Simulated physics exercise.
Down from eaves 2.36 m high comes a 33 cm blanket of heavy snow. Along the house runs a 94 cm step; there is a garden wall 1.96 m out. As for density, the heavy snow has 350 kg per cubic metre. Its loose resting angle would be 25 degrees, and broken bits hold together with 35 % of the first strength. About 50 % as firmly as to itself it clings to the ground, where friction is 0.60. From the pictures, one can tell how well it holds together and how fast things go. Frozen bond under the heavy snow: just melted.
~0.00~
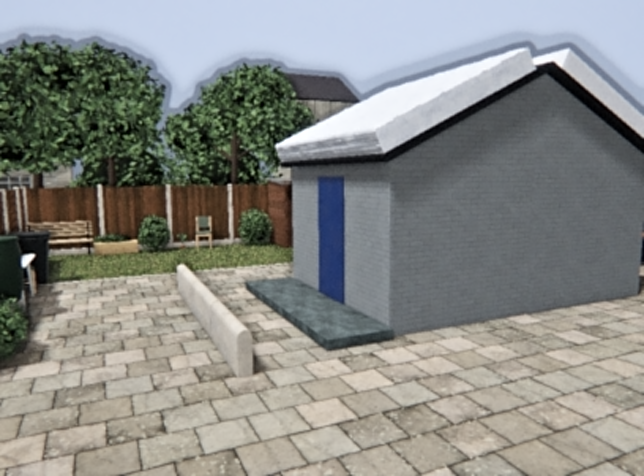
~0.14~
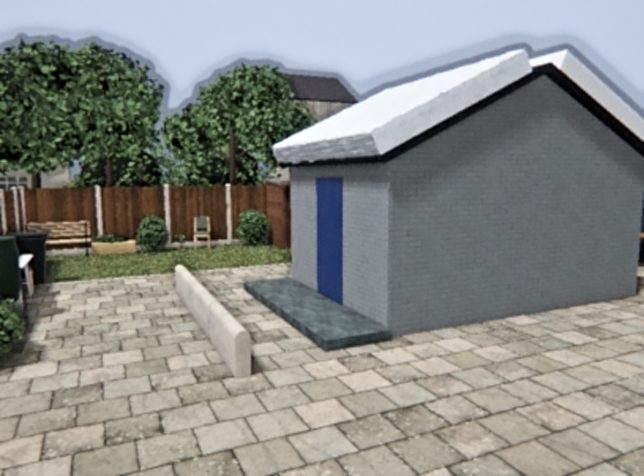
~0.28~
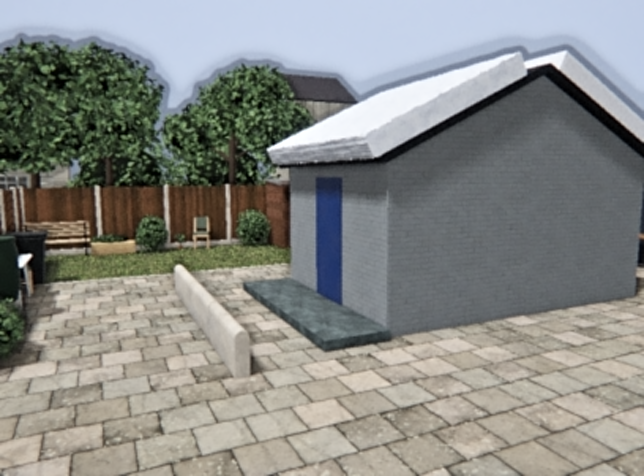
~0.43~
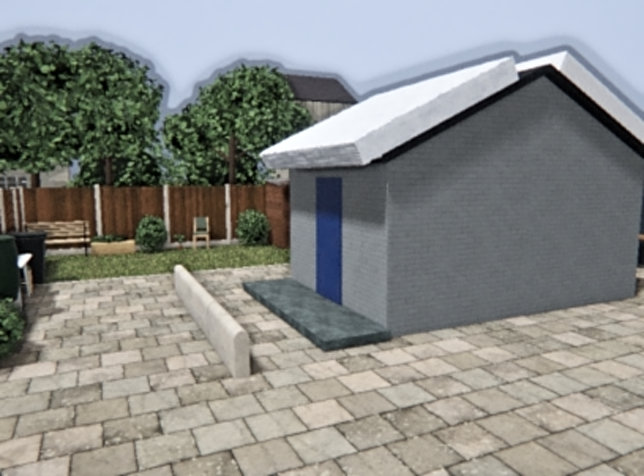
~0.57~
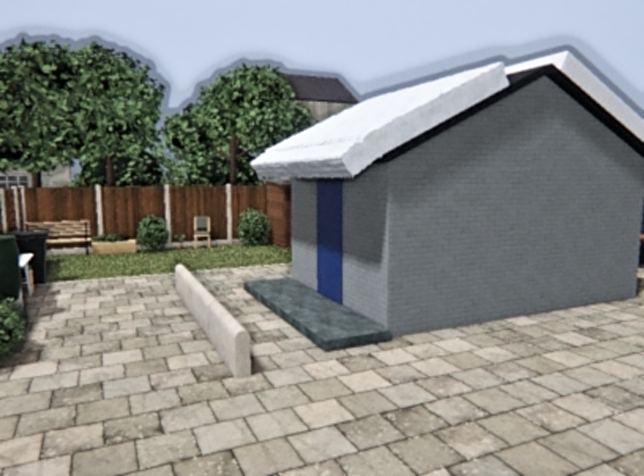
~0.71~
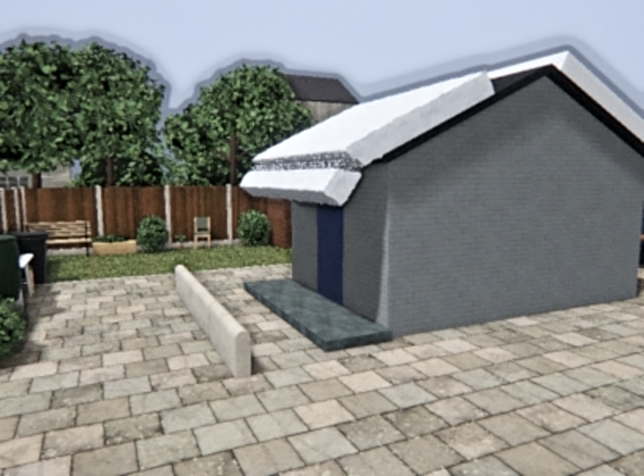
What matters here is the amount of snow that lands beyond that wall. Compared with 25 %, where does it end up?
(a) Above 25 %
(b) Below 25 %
a, above 25 %.
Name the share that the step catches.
0 %, approx.
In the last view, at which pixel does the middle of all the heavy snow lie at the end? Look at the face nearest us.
The spot is somewhere around (230, 351).
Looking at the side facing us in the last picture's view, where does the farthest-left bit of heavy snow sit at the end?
(25, 402) or thereabouts.
By 1.13 s, 56 % is still on the roof and 0 % is past the low wall.
By 1.62 s, none is still on the roof and 13 % is past the low wall.
By 2.11 s, none is still on the roof and 36 % is past the low wall.
By 2.60 s, none is still on the roof and 36 % is past the low wall.
By 2.70 s, at the end, none is still on the roof and 36 % is past the low wall.
